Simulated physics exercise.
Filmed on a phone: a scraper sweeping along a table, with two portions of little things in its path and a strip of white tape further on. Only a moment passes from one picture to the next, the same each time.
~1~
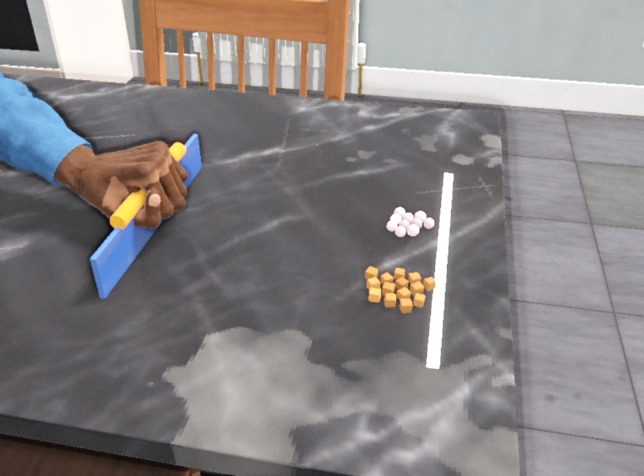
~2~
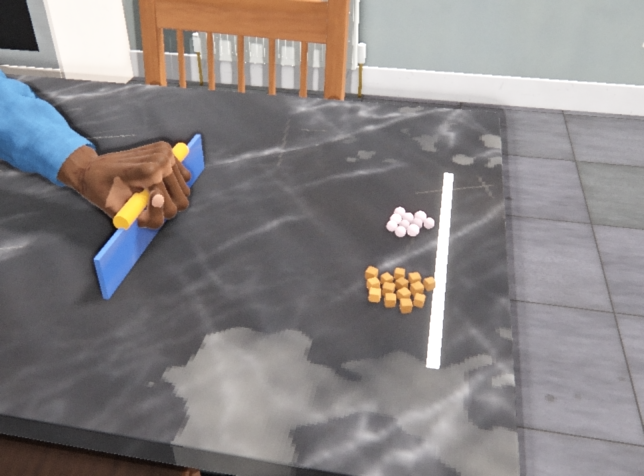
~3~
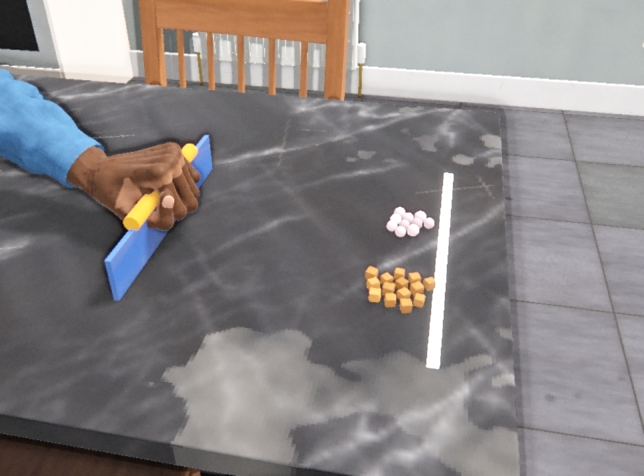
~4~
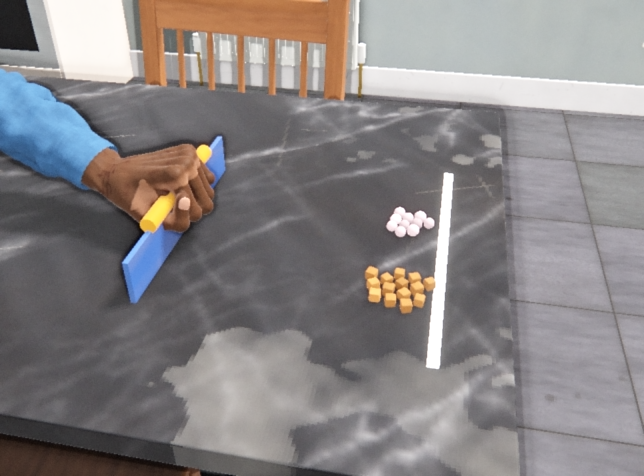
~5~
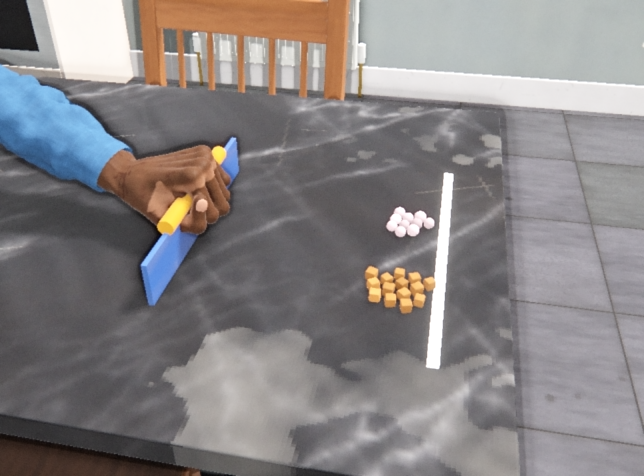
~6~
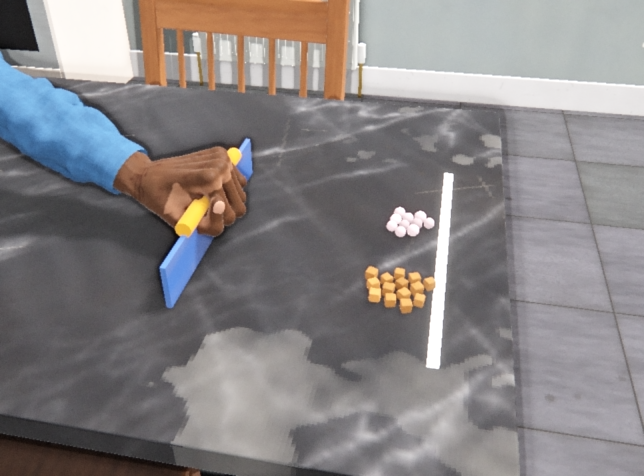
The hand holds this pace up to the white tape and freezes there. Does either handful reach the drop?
Near handful: It stays on top. Far handful: It loses pieces over the edge.
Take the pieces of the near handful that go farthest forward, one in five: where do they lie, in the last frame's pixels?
Roughly at (481, 296).
Then, 0.43 s past the last view, scraper still moving, near (334, 206); near handful all on the table, its front near (430, 284); far handful all on the table, its front near (429, 223).
Then, 0.88 s past the last view, scraper stopped at the white tape; near handful all on the table, its front near (486, 304); far handful all on the table, its front near (492, 222).
Then, 1.16 s past the last view, scraper stopped at the white tape; near handful all on the table, its front near (487, 304); far handful all over the edge.
Finally, scraper stopped at the white tape; near handful all on the table, its front near (487, 304); far handful all over the edge.
